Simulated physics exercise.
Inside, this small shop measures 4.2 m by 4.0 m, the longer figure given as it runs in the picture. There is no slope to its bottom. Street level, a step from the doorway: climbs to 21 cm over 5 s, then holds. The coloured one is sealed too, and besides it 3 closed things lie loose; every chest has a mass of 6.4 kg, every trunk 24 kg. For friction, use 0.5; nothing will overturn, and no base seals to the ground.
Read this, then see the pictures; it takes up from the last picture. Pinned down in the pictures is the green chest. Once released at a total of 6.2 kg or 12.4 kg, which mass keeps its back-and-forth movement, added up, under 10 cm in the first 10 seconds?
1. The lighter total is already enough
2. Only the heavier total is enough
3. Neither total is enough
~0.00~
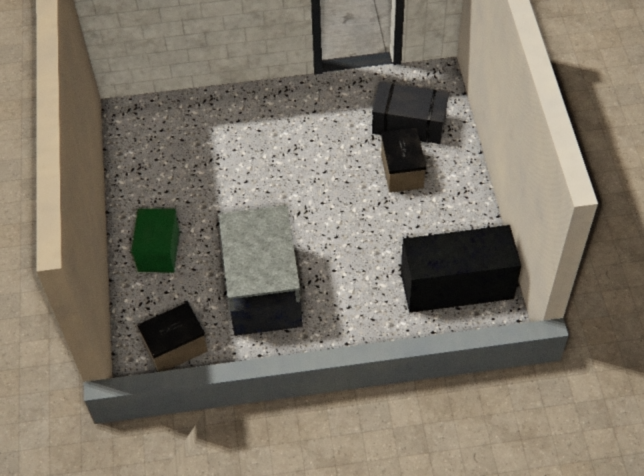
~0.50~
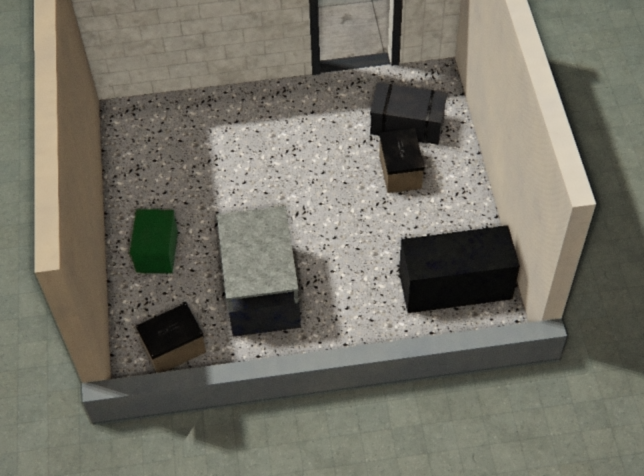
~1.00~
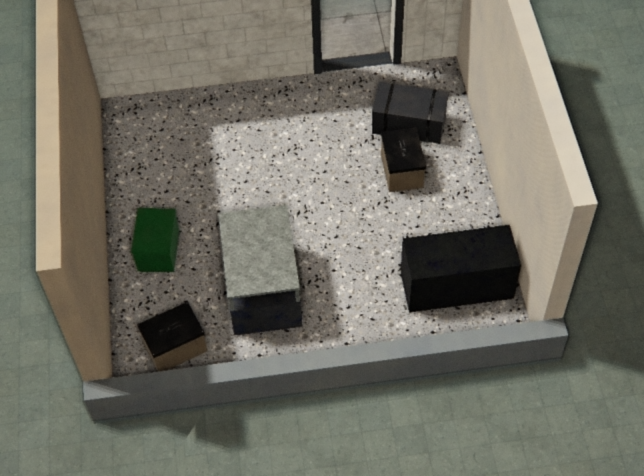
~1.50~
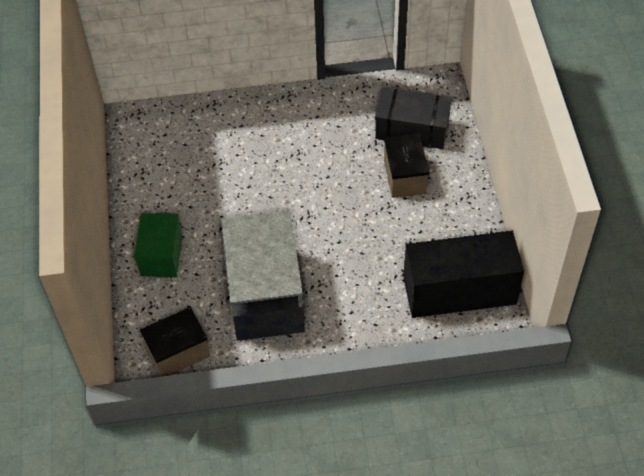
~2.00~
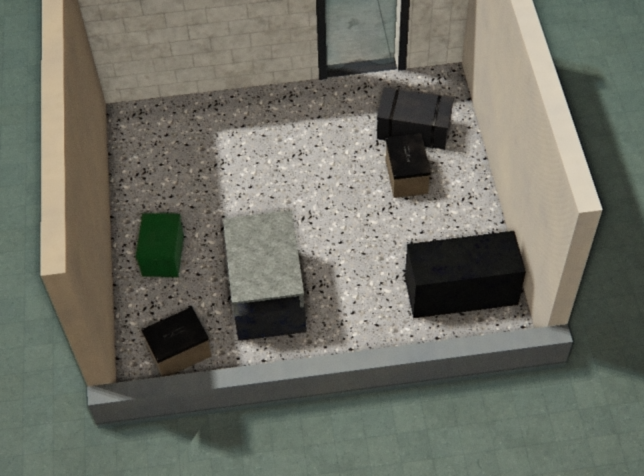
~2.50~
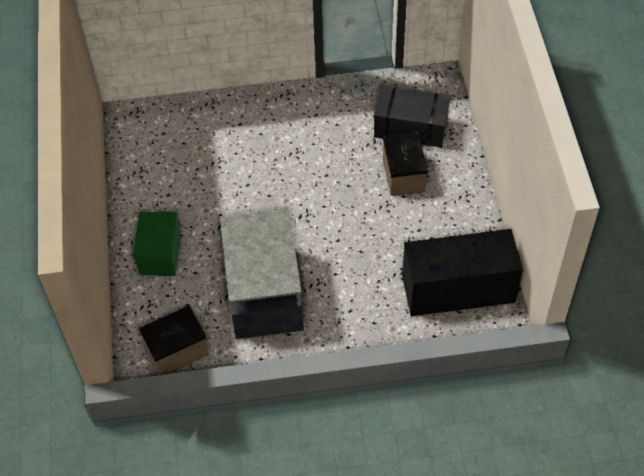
(2) Only the heavier total is enough.
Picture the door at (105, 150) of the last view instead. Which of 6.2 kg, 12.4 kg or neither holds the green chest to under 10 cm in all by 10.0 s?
Under that change the small mass suffices.
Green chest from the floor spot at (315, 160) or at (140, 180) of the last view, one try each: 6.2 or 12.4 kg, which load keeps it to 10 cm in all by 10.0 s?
Note, in order: None OK; both OK.
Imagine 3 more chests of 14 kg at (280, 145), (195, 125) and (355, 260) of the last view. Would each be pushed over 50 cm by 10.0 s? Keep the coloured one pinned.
One by one: Not far enough, not far enough and too far.
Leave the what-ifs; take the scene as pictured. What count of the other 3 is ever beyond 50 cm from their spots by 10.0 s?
Result: 2.
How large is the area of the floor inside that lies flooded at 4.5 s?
Some 4.0 m2 of it.
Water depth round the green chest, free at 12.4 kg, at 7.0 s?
About 3 cm.
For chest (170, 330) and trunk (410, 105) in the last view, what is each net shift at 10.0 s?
Respectively 20 and 120 centimetres.
After 3.5 s the green chest would be 0 cm from its start with 6.2 kg and 0 cm from its start with 12.4 kg; 0 cm of water round it then.
After 4.5 s the green chest would be 0 cm from its start with 6.2 kg and 0 cm from its start with 12.4 kg; 0 cm of water round it then.
After 7.0 s the green chest would be 23 cm from its start with 6.2 kg and 0 cm from its start with 12.4 kg; 3 cm of water round it then.
After 10.0 s the green chest would be 35 cm from its start with 6.2 kg and 0 cm from its start with 12.4 kg; 3 cm of water round it then.
